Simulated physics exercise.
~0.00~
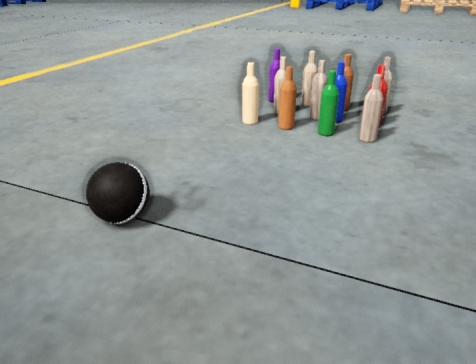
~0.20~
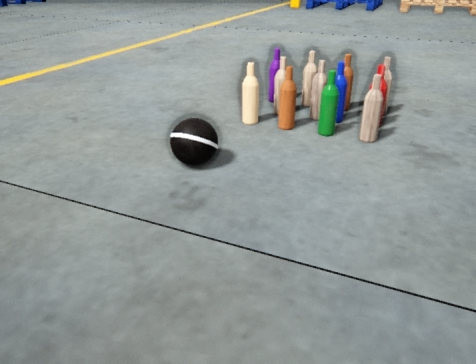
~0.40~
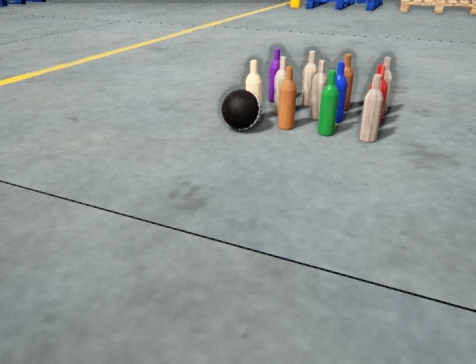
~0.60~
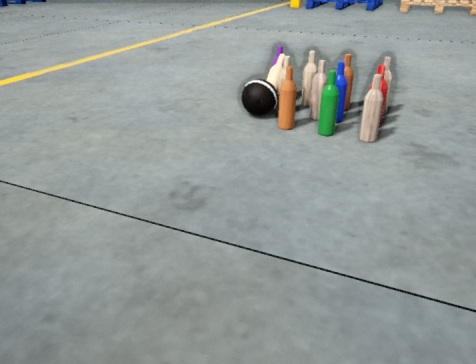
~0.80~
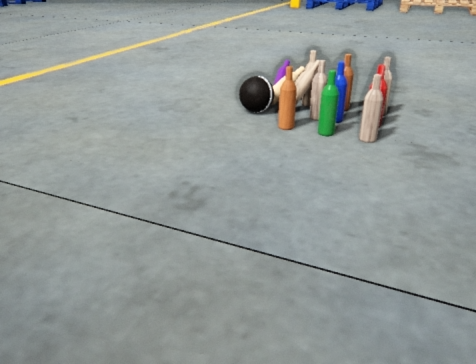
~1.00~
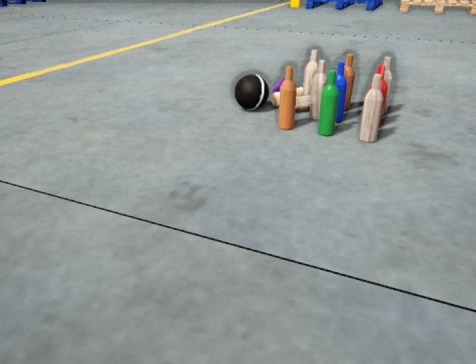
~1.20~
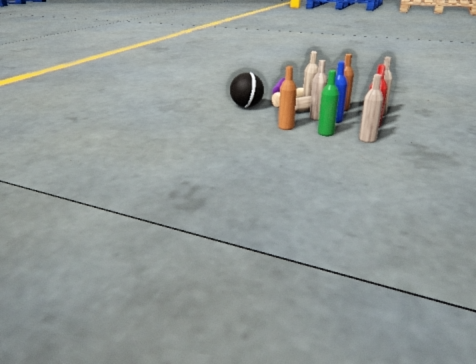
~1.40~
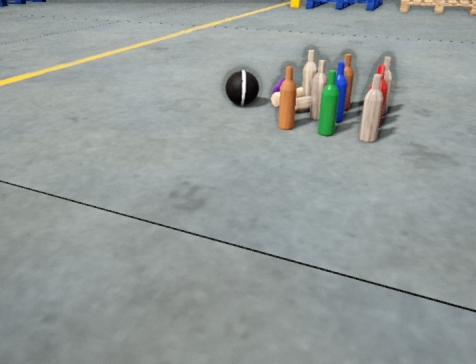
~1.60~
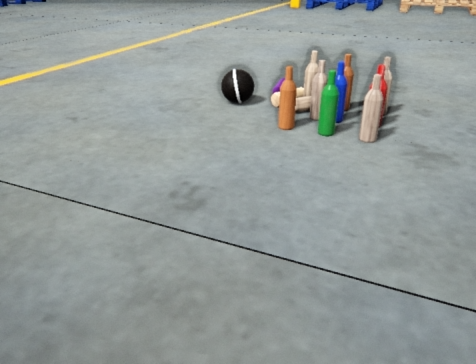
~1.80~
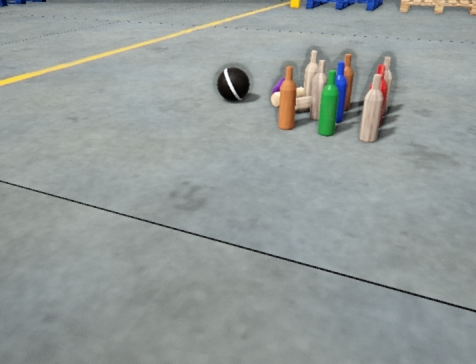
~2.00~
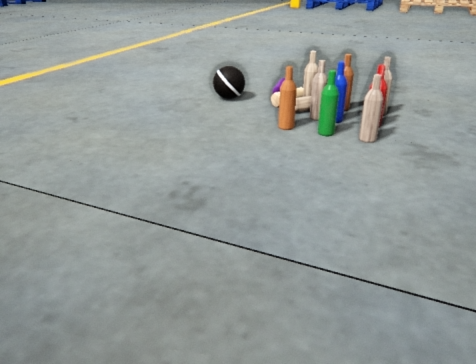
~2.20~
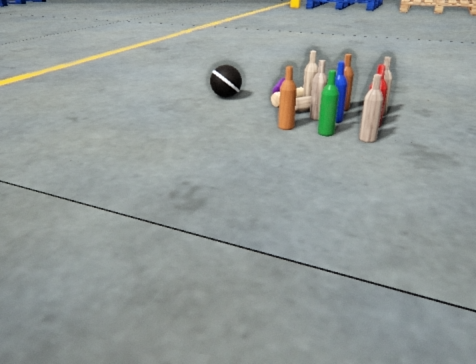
At first, a black medicine ball with a pale stripe rolls across a grey floor toward a cluster of colourful, bottle-shaped wooden skittles. It moves right and away from the viewer, reaching the left side of the group. There it strikes the cream skittle, which tips back into its neighbours, and the purple one goes down too. The ball then rebounds and rolls slowly off to the left and farther back. By the end it is still drifting away, with fallen skittles lying behind the orange one, while the green, blue and red skittles remain upright.
